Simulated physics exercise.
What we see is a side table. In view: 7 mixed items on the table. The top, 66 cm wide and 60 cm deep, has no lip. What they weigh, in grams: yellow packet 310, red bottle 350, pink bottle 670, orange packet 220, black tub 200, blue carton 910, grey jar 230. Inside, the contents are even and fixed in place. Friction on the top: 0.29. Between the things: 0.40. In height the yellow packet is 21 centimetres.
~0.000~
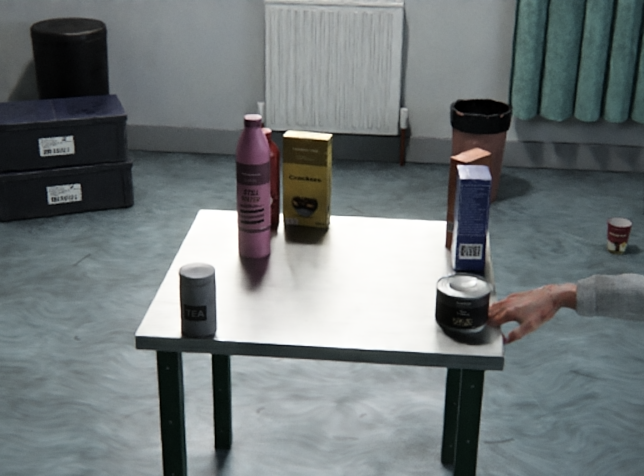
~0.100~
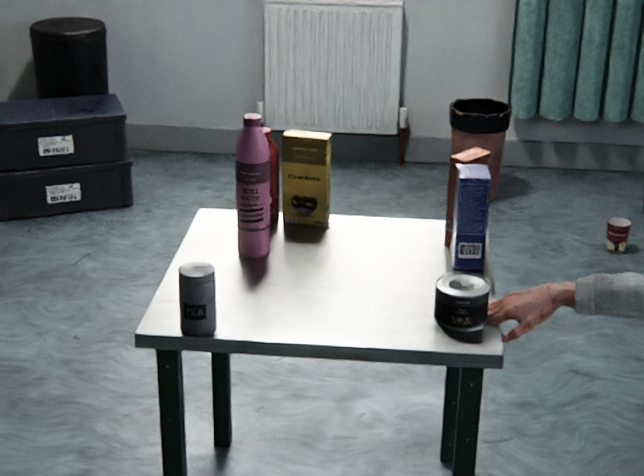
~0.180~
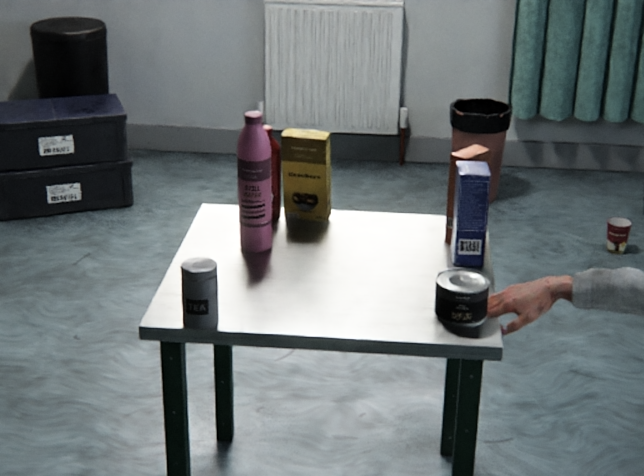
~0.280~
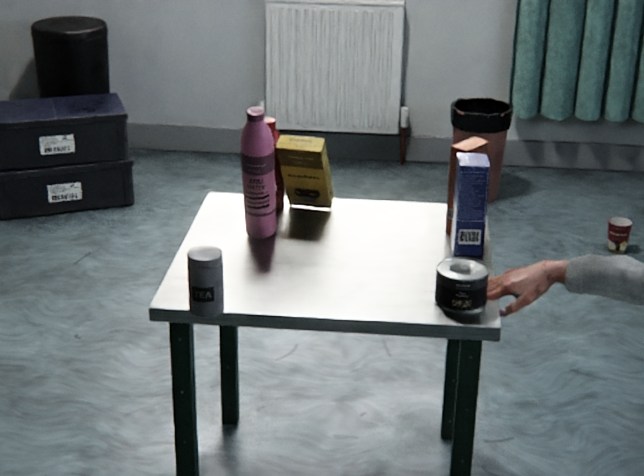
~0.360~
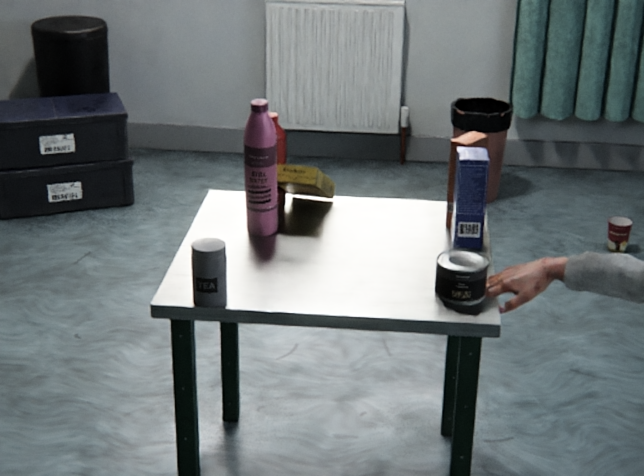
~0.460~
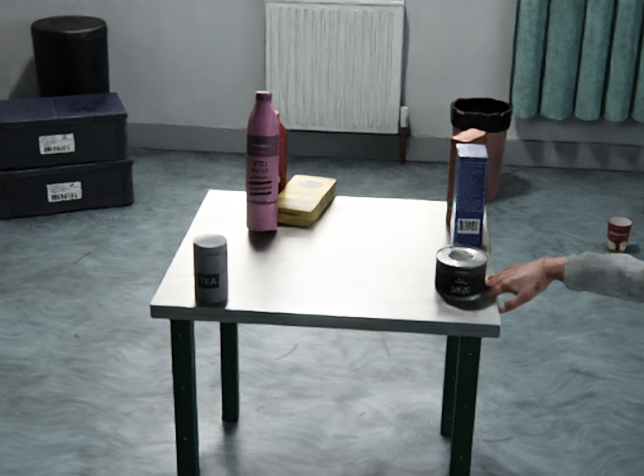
In a grey-floored room with a radiator and teal curtain, seen from slightly above by a still camera, a white-topped side table stands in front. A pink bottle partly hides a red one beside a yellow packet at the back, with a grey jar front left and a black tub, blue carton and orange packet right. A hand at the right edge moves with the table as it slides a little way back, and the yellow packet tips forward and lies flat while the pink bottle rocks slightly.
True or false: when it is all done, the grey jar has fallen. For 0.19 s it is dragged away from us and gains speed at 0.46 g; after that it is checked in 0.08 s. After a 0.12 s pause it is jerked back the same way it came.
False, it remains upright.
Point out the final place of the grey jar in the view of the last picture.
It comes to rest near (201, 291).
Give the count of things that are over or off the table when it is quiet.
The tally is 3.
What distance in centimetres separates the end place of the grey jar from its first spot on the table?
I'd put it at about 2 centimetres.
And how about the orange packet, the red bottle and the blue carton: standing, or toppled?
Outcome noted - the orange packet survives without falling, the red bottle ends up fallen, the blue carton survives without falling.
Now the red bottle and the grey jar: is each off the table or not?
The red bottle winds up out of bounds; the grey jar stays within bounds.
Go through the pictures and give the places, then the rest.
The first picture shows grey jar (198, 299); yellow packet (307, 180).
The second picture shows pink bottle (253, 185).
The third picture shows table 3 cm from its start; yellow packet (307, 176) tilted 8°; black tub (462, 297).
The fourth picture shows table 10 cm from its start; yellow packet (306, 173) tilted 31°.
The fifth picture shows table 11 cm from its start; yellow packet (304, 182) tilted 60°; pink bottle (261, 168) tilted 4°.
The sixth picture shows table 11 cm from its start; grey jar (211, 268); black tub (460, 272).
By 0.66 s, table 2 cm from its start; red bottle now off the table; grey jar 6 cm from its spot near (206, 279); pink bottle tilted 57°.
By 0.76 s, grey jar 3 cm from its spot near (202, 289); pink bottle on its side; yellow packet on its side.
By 0.86 s, grey jar 2 cm from its spot near (201, 291); pink bottle on its side; yellow packet on its side.
When it is over (2.8 s), off the table and tipped over, red bottle; lying over on the table, yellow packet and pink bottle; the other 4 within 5 cm of the start. In the last view, grey jar near (201, 291).
